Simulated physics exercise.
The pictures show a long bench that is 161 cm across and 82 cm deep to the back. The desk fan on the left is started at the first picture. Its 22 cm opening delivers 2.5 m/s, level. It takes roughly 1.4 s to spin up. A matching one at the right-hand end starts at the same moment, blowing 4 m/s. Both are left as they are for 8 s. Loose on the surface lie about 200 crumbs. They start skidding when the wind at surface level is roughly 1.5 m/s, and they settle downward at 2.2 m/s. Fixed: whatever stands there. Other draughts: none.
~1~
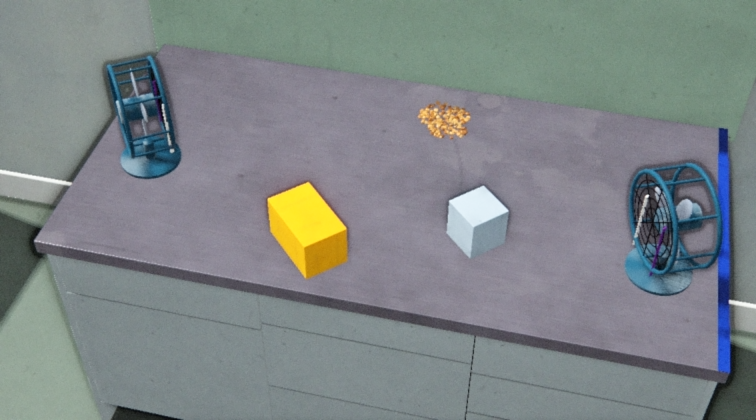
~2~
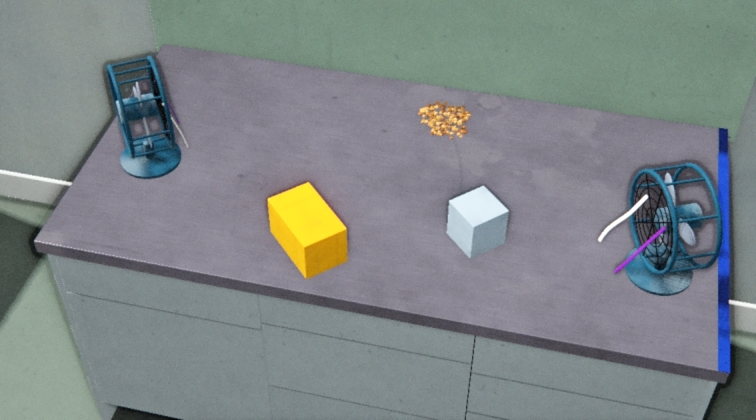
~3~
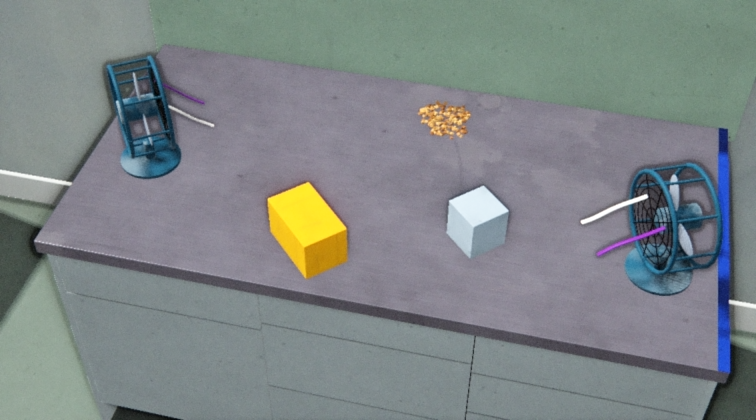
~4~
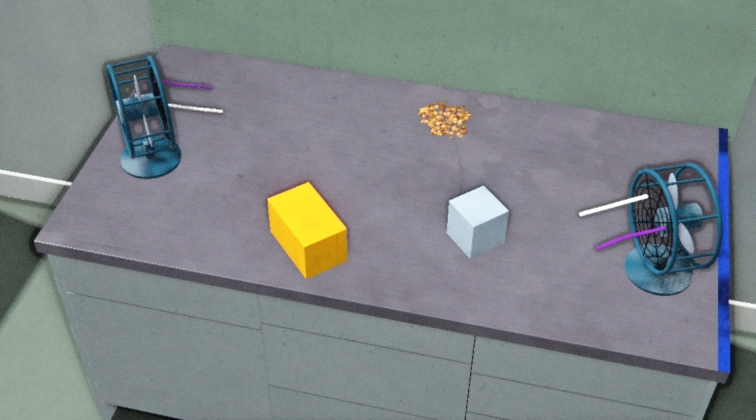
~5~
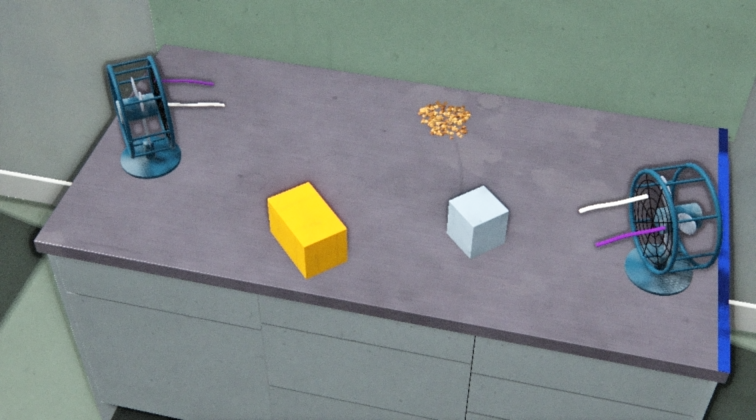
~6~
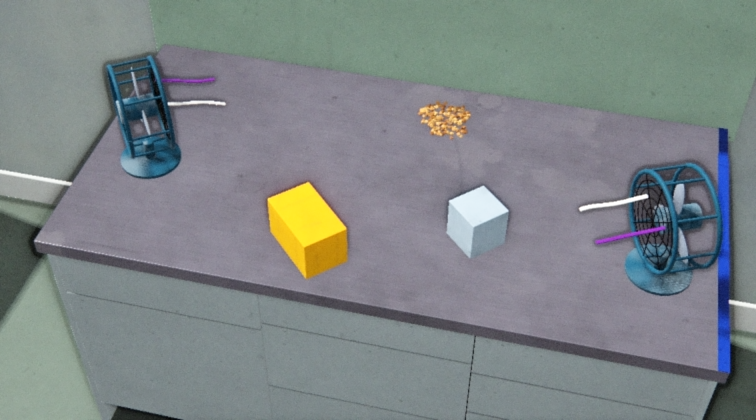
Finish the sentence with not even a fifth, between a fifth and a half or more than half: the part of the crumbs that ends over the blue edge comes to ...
The share comes to more than half.
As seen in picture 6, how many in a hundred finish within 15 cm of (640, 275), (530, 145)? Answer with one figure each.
I would say around 2 % and 15 % respectively.
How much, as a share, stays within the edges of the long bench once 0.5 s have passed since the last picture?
About 100 per cent remain.
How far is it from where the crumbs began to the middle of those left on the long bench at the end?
Close to 35 cm.
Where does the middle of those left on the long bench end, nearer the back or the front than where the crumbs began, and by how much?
It drifted forwards, around 10 cm in all.
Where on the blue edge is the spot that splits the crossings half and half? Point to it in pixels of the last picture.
Close to pixel (728, 197).
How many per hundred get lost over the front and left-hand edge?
I'd guess around 0 in a hundred at the front and around 0 in a hundred on the left-hand side.
Then, 0.5 s after the last picture the count stands so, 0 % are over the blue edge; the middle of those left on the top is near (451, 121).
Then, 1.5 s after the last picture the count stands so, 2 % are over the blue edge; the middle of those left on the top is near (594, 157).
Then, 3.3 s after the last picture the count stands so, 60 % are over the blue edge; the middle of those left on the top is near (573, 156).
Then, 6.9 s after the last picture, at the end, 72 % are over the blue edge; the middle of those left on the top is near (577, 162).
